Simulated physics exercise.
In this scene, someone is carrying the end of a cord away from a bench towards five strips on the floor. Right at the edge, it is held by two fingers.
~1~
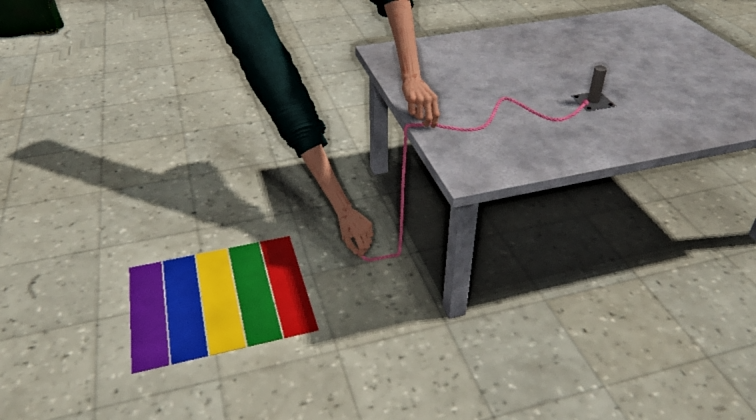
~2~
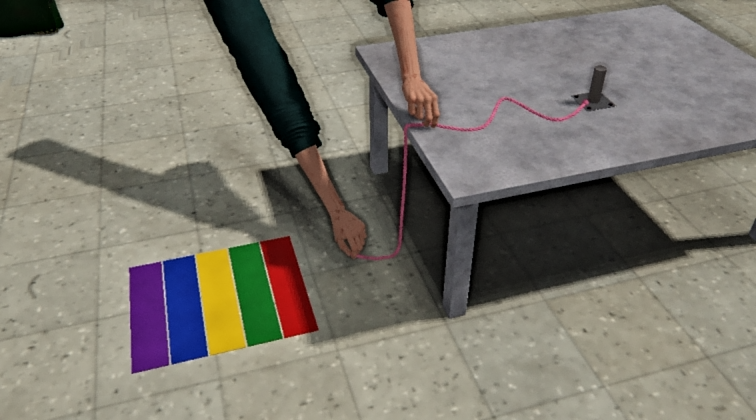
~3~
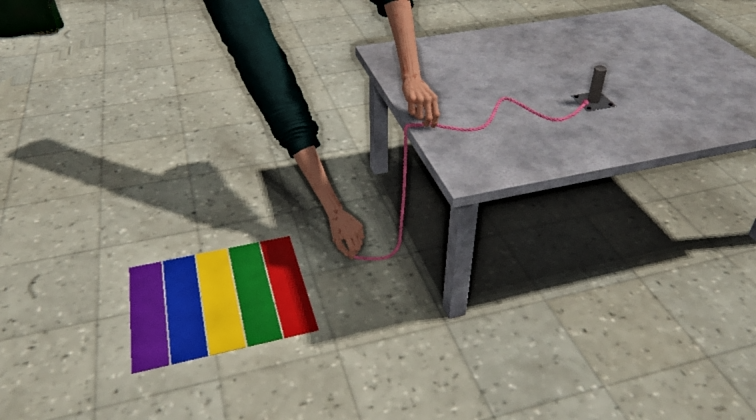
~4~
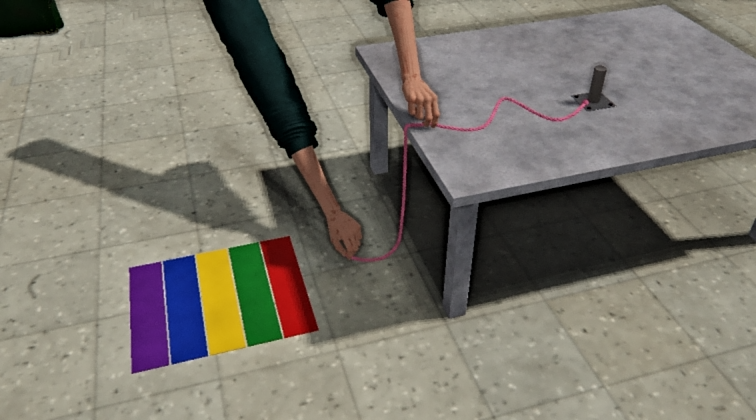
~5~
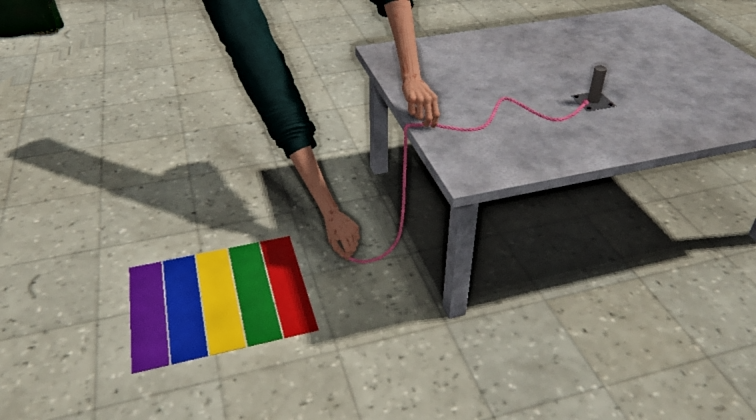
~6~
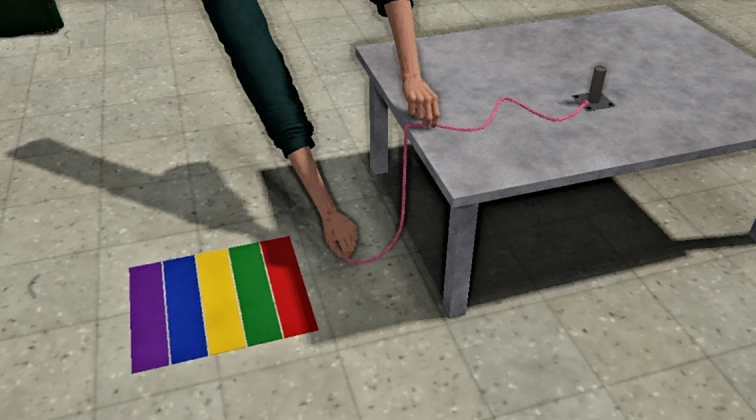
A hand holding the end of a pink cord crept slightly left above the floor, toward five coloured strips, while another hand stayed still, pinching the cord at the edge of a grey table.
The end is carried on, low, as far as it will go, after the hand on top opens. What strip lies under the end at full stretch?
The blue one.
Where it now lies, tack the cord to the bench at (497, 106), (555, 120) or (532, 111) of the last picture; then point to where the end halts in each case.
Near (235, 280), then (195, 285), then (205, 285).
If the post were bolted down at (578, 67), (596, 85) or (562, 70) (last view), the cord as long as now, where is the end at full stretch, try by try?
In order, it comes out close to (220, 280), (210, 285) and (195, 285).
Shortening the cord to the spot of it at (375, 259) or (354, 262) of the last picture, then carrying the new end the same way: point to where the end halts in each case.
Roughly (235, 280), (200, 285).
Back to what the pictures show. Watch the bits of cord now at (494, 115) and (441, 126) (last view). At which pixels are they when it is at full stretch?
Near (444, 121) and (381, 150).
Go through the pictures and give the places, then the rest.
End (359, 253); red (296, 315); green (261, 323); yellow (225, 331); blue (187, 340); purple (149, 348), in the first picture.
End (352, 255); cord through (570, 116) (510, 100) (482, 127) (409, 128) (404, 189) (400, 243), in the second picture.
End (349, 255), in the third picture.
End (347, 256); cord through (570, 116) (510, 100) (482, 127) (409, 128) (404, 189) (398, 243), in the fourth picture.
End (345, 256), in the fifth picture.
End (343, 257); cord through (570, 116) (510, 100) (482, 127) (409, 128) (404, 189) (393, 243), in the sixth picture.
Soon after, end near (250, 276); over green.
Then, end near (208, 285); over yellow.
At full stretch, end near (183, 290); over blue. The blue one.
